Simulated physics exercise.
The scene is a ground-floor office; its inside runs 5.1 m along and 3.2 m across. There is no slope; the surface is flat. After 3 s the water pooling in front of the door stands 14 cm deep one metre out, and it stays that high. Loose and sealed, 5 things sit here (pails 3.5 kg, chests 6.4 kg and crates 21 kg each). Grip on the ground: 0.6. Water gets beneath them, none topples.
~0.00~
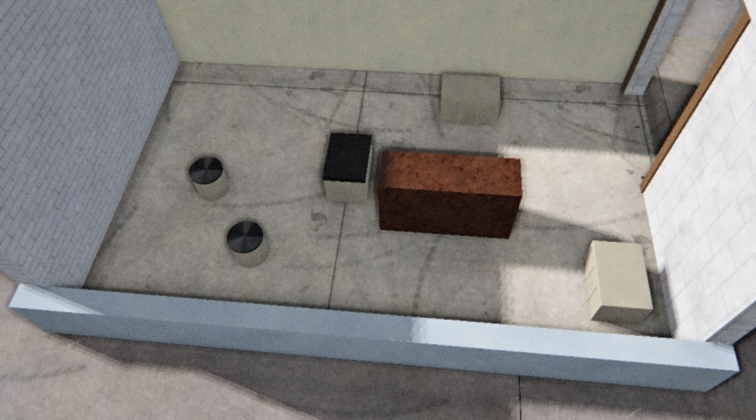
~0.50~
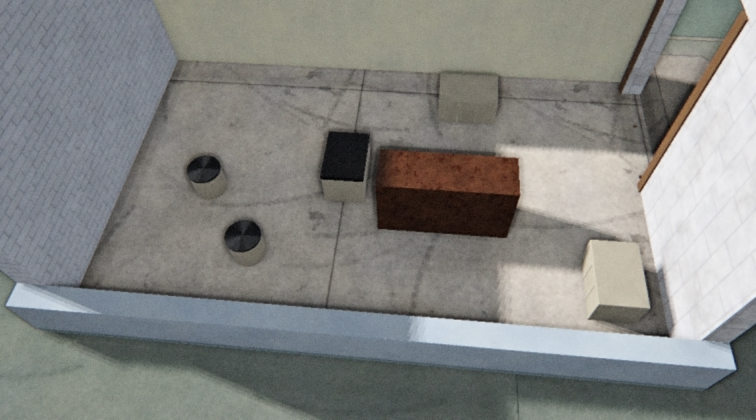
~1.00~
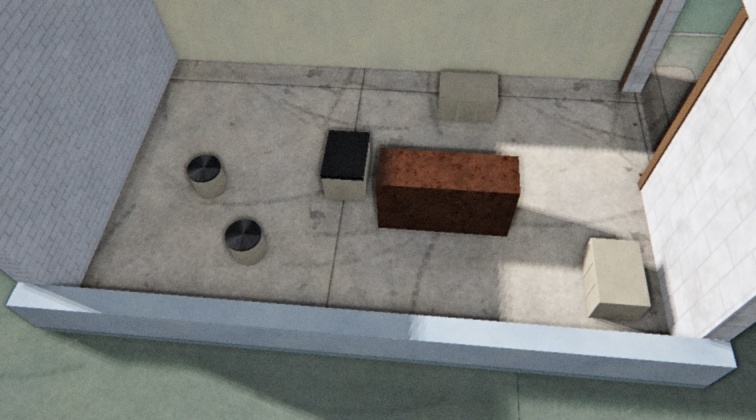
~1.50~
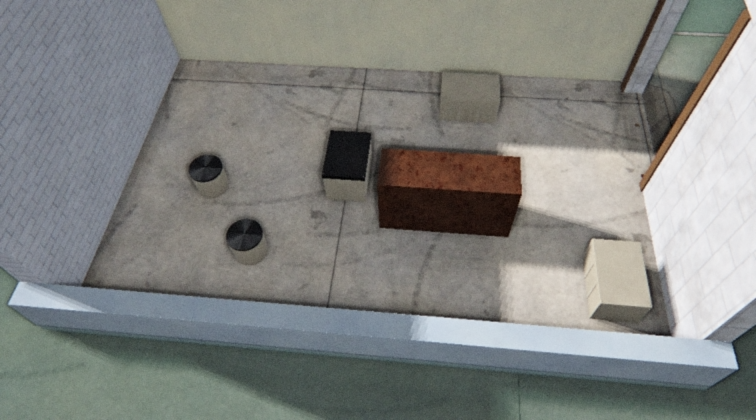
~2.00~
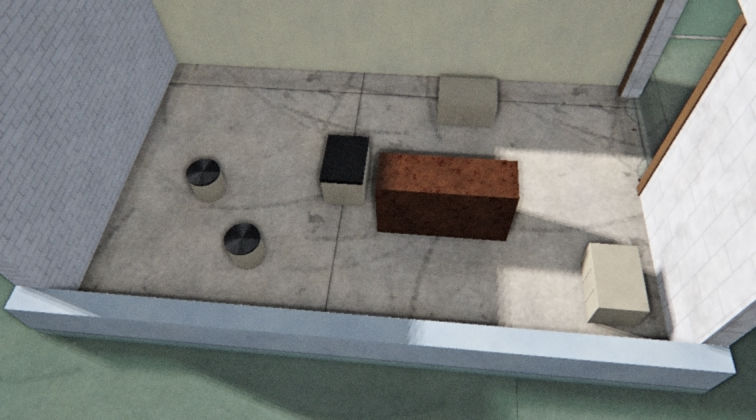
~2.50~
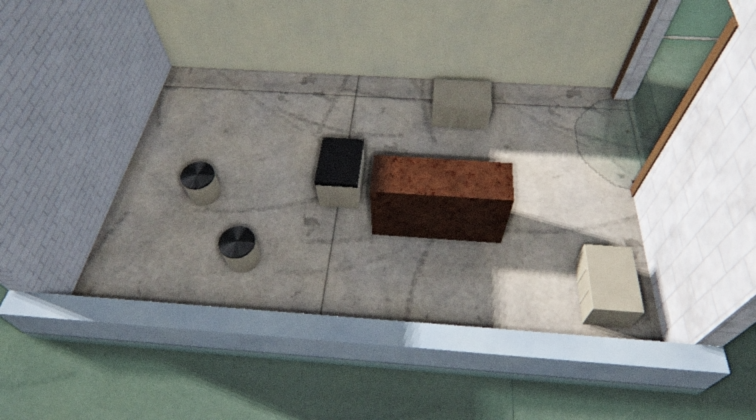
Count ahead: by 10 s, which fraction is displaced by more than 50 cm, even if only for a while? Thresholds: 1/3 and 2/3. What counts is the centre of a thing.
Watching this, I'd call it a small share.
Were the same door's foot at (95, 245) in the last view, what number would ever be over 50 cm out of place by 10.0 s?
Then the count would be 3.
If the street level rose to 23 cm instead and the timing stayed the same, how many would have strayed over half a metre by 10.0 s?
The count would be 4.
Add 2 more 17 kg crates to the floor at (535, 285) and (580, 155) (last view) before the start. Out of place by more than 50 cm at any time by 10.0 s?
Order as asked - inside the cutoff and beyond the cutoff.
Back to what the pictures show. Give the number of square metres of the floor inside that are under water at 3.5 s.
At that time the wet patch spans about 2.0 m2.
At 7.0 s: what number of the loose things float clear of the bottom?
0 of them.
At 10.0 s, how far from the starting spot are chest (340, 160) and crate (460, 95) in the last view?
First 100 cm, then 0 cm.
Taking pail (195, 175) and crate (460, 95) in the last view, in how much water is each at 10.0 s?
Some 3 cm at the first, some 5 cm at the second.
After 3.5 s 0 of 5 are over 50 cm from their spots; 0 afloat.
After 4.5 s 0 of 5 are over 50 cm from their spots; 0 afloat.
After 7.0 s 1 of 5 are over 50 cm from their spots; 0 afloat.
After 10.0 s 1 of 5 are over 50 cm from their spots, and 1 have been at some point; 0 afloat.
